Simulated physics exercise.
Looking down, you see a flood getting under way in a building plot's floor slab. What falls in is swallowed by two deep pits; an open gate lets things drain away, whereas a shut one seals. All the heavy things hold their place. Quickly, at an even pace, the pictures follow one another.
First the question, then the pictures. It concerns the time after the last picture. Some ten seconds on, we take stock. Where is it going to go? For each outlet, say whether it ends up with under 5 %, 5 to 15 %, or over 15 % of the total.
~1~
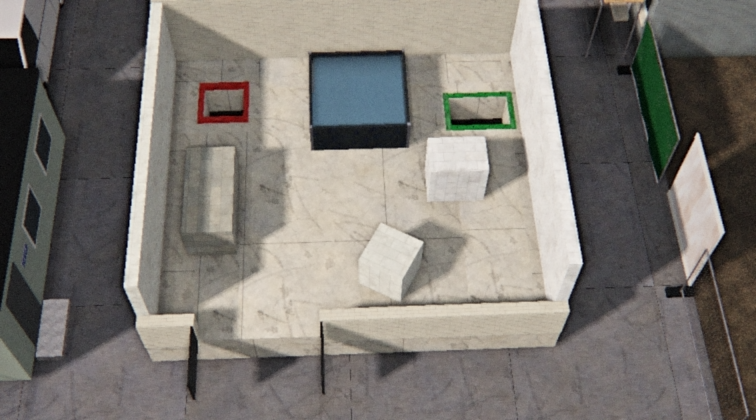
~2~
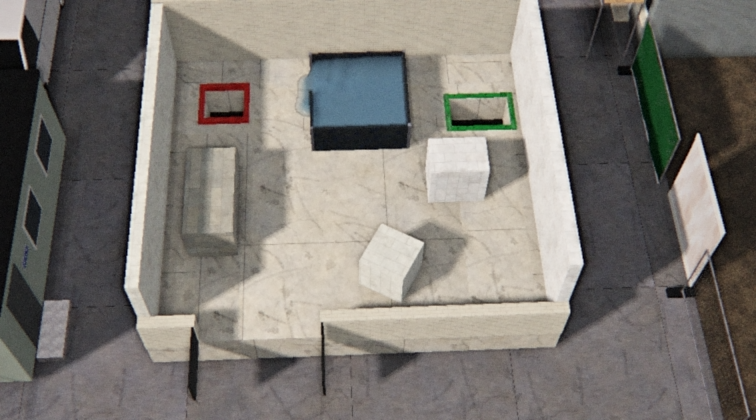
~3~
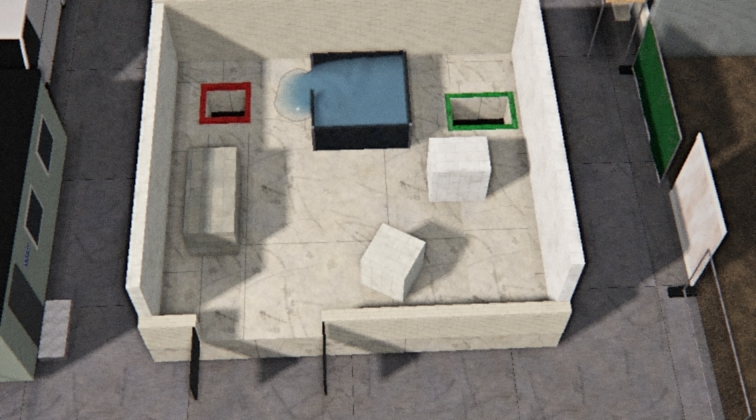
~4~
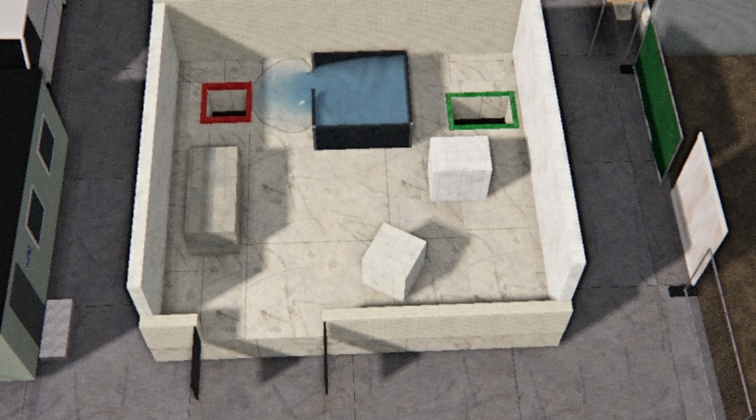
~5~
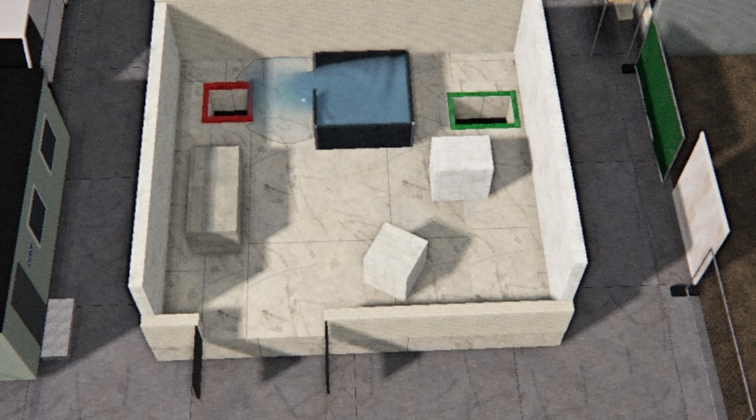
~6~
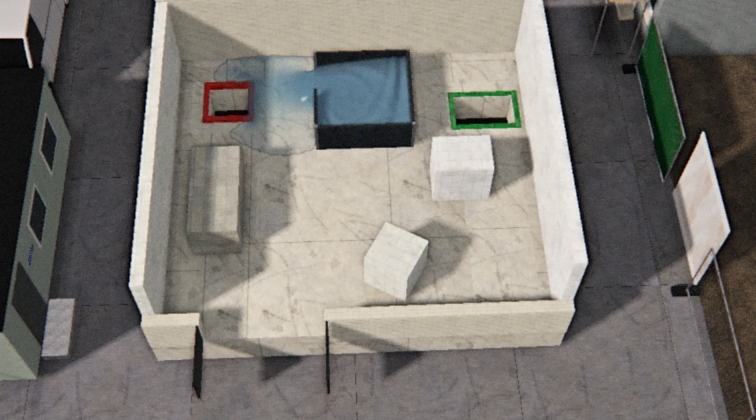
By the end, the gate has received between 5 and 15 %, the green pit has received under 5 %, the red pit has received more than 15 %.
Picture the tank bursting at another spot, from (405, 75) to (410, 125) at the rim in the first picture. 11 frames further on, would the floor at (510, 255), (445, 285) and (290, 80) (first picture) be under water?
In the order asked: Sodden, out of reach, out of reach.
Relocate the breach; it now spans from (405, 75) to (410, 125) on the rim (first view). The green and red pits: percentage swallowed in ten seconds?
Green about 50 %, red about 0 %.
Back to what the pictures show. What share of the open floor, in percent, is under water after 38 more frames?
Around 55 percent of it.
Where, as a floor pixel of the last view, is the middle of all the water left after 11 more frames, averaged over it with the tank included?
The spot I would choose is (311, 106).
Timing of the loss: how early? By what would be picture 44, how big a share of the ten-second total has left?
It comes to around 80 per cent.
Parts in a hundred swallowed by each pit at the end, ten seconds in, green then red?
0 in a hundred, then 26 in a hundred.
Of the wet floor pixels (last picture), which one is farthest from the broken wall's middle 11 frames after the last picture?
Farthest reach: (171, 213).
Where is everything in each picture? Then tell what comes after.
The first frame shows the tank at (358, 90) is whole and still.
In the second frame, water pours out at (313, 87) and has run to (309, 76).
In the third frame, the front is at (281, 111), out from the gap at (314, 88).
In the fourth frame, the front is at (253, 105), out from the gap at (315, 89).
In the fifth frame, water pours out at (317, 88) and has run to (243, 74).
In the sixth frame, water pours out at (317, 88) and has run to (217, 75).
A moment on, water covers 15 % of the floor; the gate 0 %, the green pit 0 %, the red pit 6 %.
Next, water covers 20 % of the floor; the gate 0 %, the green pit 0 %, the red pit 12 %.
Then, water covers 25 % of the floor; the gate 0 %, the green pit 0 %, the red pit 17 %.
Later, water covers 55 % of the floor; the gate 2 %, the green pit 0 %, the red pit 24 %.
In the end, water covers 80 % of the floor; the gate 7 %, the green pit 0 %, the red pit 26 %.
